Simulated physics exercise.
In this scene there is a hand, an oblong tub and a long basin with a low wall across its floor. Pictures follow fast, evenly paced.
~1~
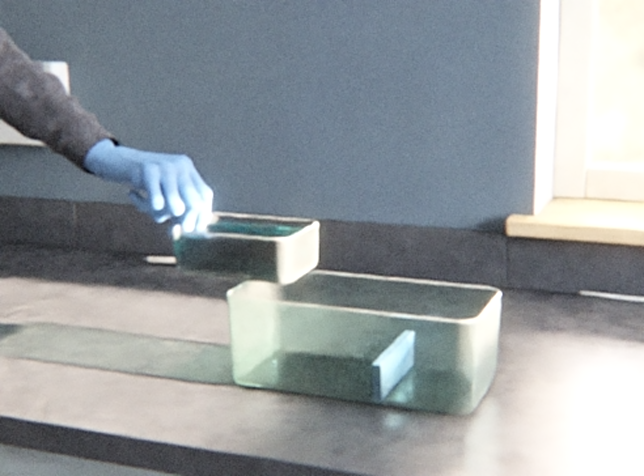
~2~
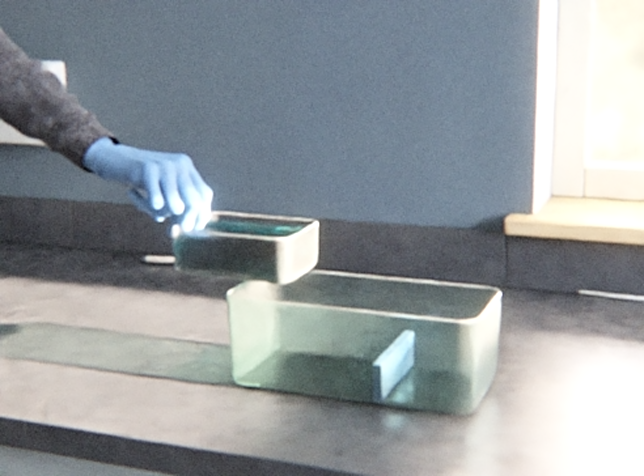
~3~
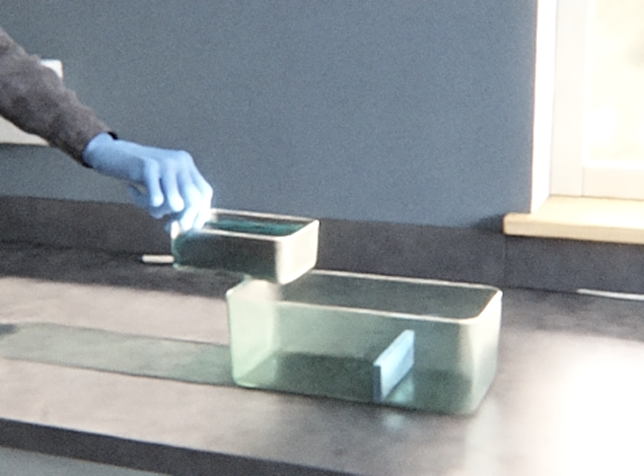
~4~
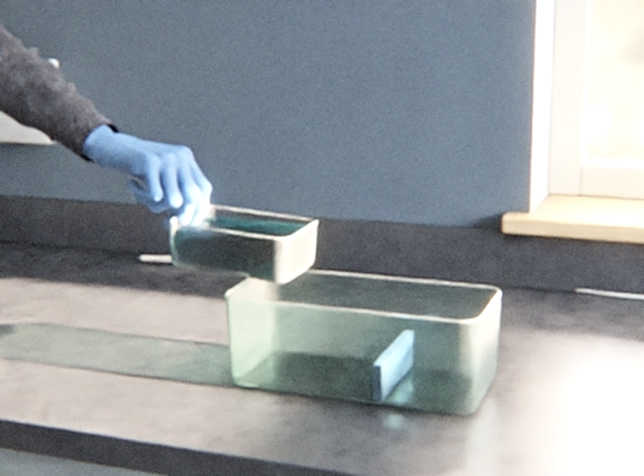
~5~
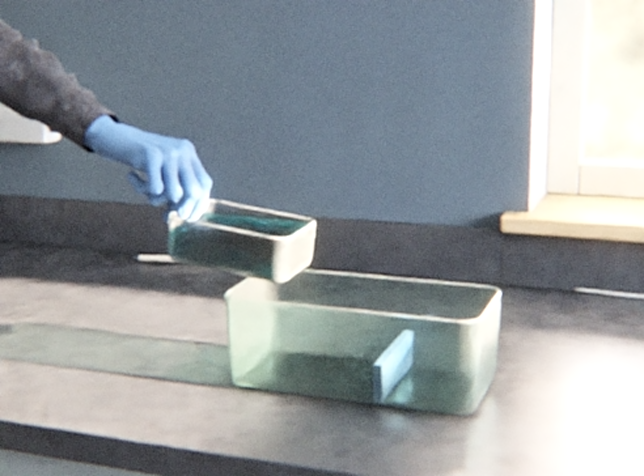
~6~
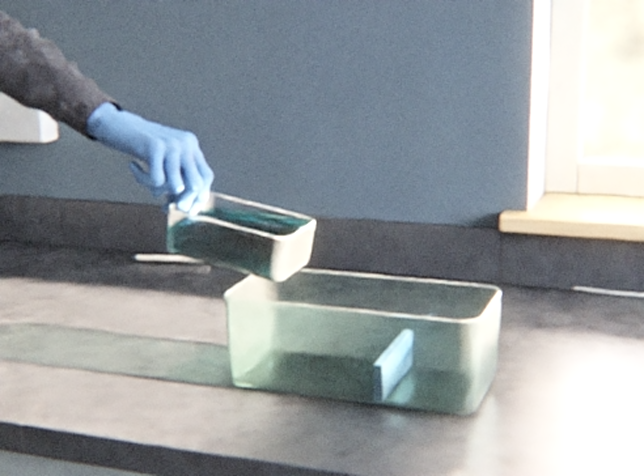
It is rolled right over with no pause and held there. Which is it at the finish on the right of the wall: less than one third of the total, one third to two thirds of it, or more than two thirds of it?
At the finish the right of the wall has less than one third of the total.
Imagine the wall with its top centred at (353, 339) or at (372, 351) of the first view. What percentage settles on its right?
The first gives 70 %, the second 60 %.
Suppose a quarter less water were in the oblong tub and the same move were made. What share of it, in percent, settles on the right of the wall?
Near 5 parts in a hundred.
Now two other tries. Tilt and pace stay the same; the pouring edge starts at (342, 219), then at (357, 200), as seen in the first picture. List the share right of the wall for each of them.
Start one gives some 70 %, start two some 70 %.
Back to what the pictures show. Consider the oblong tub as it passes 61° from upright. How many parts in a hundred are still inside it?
It still holds close to 40 per cent at that lean.
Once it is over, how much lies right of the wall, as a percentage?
It comes to some 25 per cent.
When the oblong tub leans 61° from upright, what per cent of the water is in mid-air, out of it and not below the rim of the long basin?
Close to 40 in a hundred.
A moment on, the tilt is 61° and 40 per cent is still to pour, 20 is left of the wall and 0 right of it.
Next, the tilt is 93° and 7 per cent is still to pour, 59 is left of the wall and 23 right of it.
Then the tilt is 98° and 1 per cent is still to pour, 69 is left of the wall and 22 right of it.
Later the tilt is 98° and 0 per cent is still to pour, 70 is left of the wall and 23 right of it.
Finally, 70 per cent lies left of the wall, 24 right of it and 7 outside.
